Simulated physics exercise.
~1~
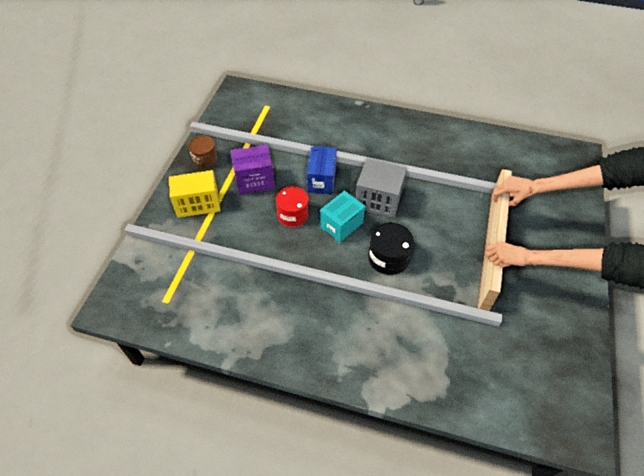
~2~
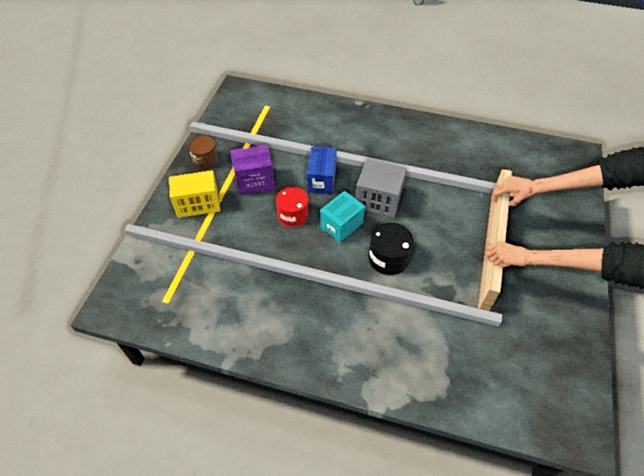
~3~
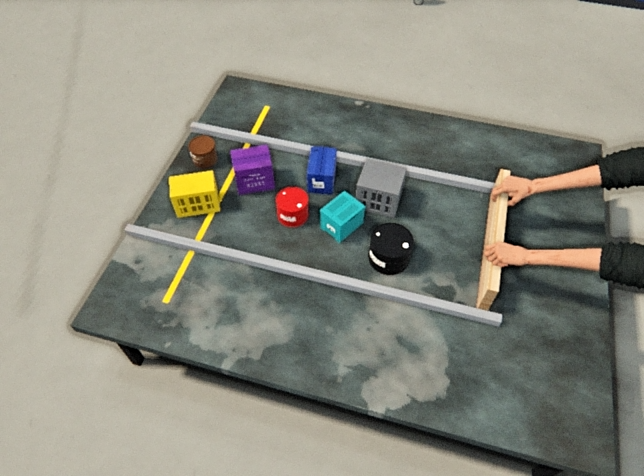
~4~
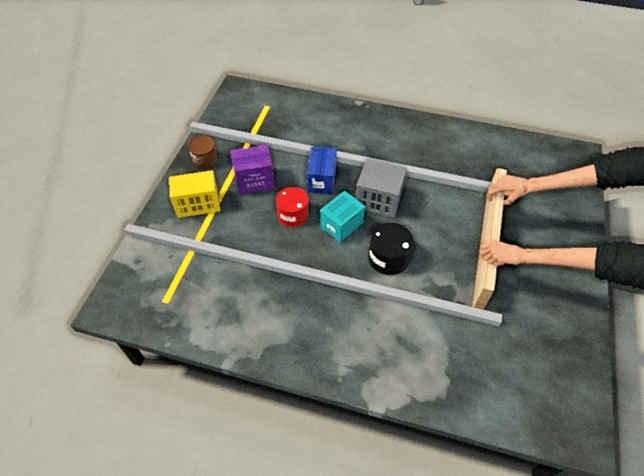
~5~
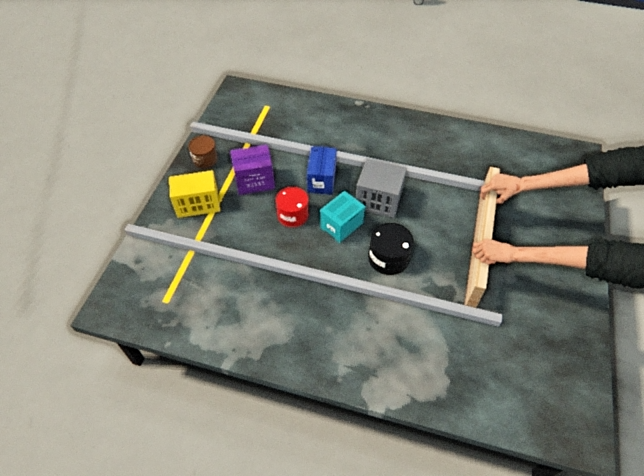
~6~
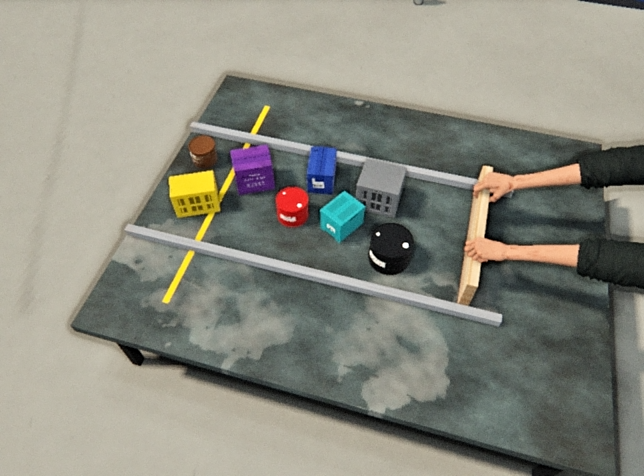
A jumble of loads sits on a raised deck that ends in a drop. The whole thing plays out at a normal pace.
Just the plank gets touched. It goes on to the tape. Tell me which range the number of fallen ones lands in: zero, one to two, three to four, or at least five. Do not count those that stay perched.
It will most likely knock one or two off.
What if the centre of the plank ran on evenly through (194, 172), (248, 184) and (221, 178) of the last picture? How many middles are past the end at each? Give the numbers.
Per position: 5 / 0 / 2.
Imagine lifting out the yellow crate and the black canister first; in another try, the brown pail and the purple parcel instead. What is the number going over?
The first try gives 2, the second gives 0.
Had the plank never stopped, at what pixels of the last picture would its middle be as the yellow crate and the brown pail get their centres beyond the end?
Roughly (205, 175); for the second one, roughly (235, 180).
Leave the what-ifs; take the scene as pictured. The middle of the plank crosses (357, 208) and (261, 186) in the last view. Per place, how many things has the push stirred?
By the first moment it's 4, by the second it's 8.
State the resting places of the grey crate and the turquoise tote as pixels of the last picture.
Going in order: First (214, 152), then (206, 177).
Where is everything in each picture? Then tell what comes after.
Brown pail (203, 152); yellow crate (195, 194); purple parcel (253, 170); plank (495, 238); tape (223, 190), in the first frame.
Yellow crate (195, 194); plank (495, 238), in the second frame.
Purple parcel (253, 170); black canister (390, 249), in the third frame.
Brown pail (204, 152); turquoise tote (342, 217), in the fourth frame.
Yellow crate (195, 194); red canister (292, 207), in the fifth frame.
Brown pail (204, 152); yellow crate (195, 194); purple parcel (253, 170); plank (476, 234); tape (223, 190), in the sixth frame.
Soon after, none off yet; brown pail at rest near (204, 152); yellow crate at rest near (195, 194); purple parcel at rest near (253, 170).
In the end, the number that fall off is one or two; gone, purple parcel and brown pail.
